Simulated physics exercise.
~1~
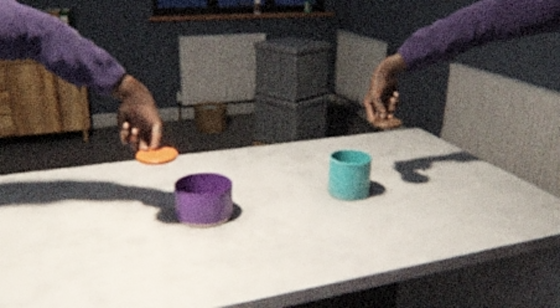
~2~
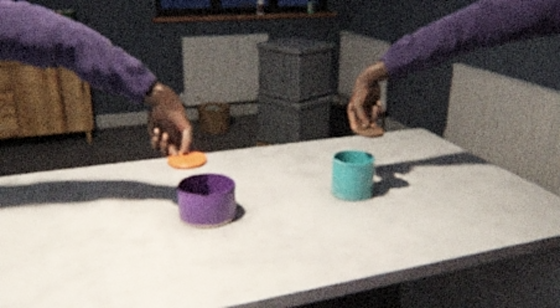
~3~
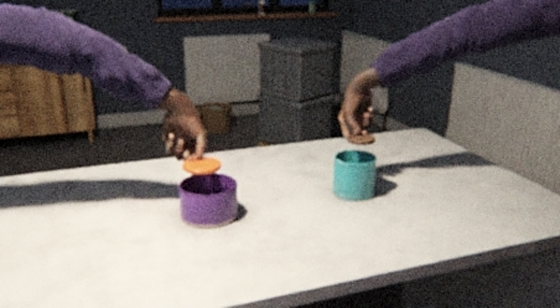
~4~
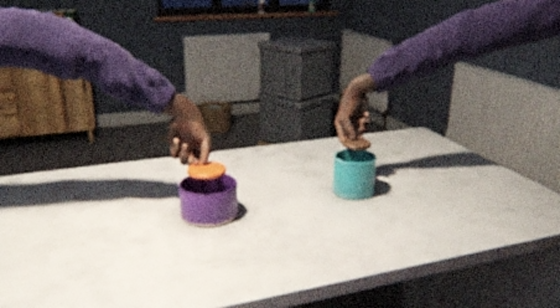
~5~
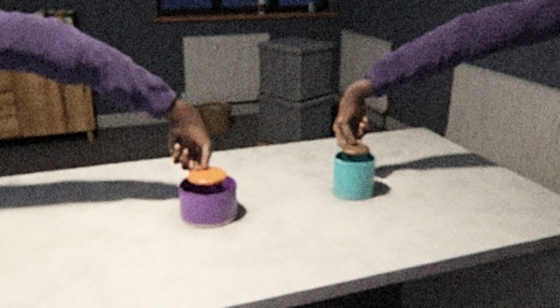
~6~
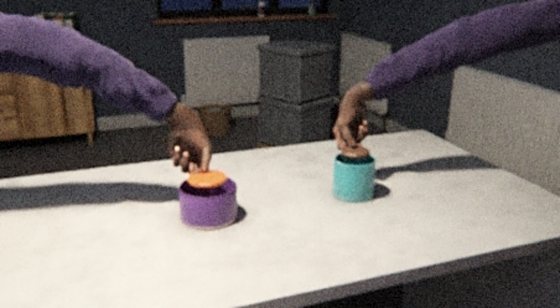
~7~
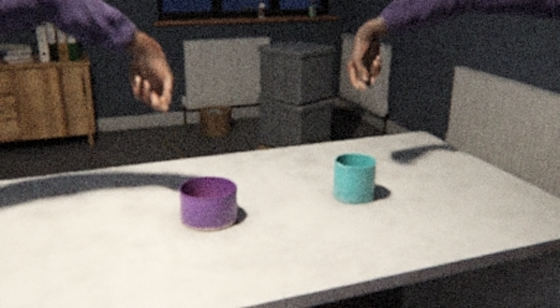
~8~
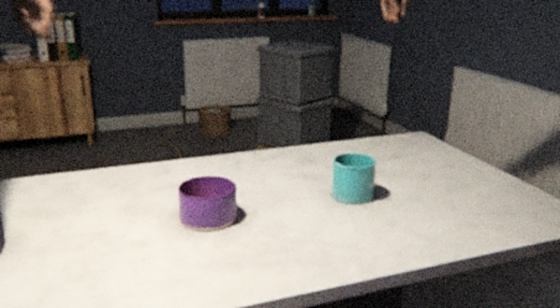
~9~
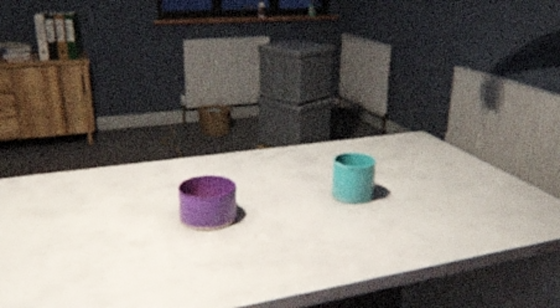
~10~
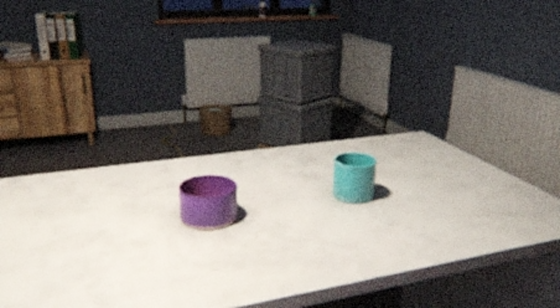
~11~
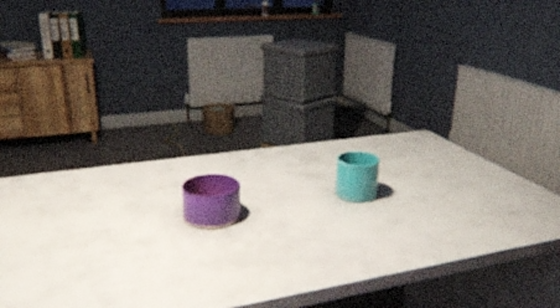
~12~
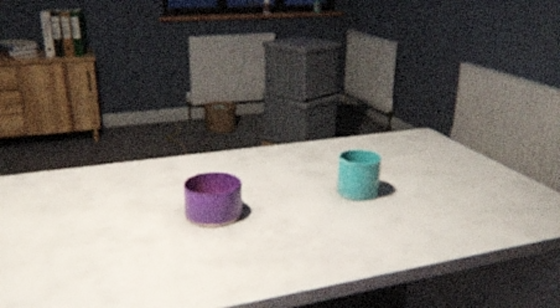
Two purple-sleeved arms lowering orange and brown lids onto purple and teal pots, the lids dropping inside as the hands withdraw.
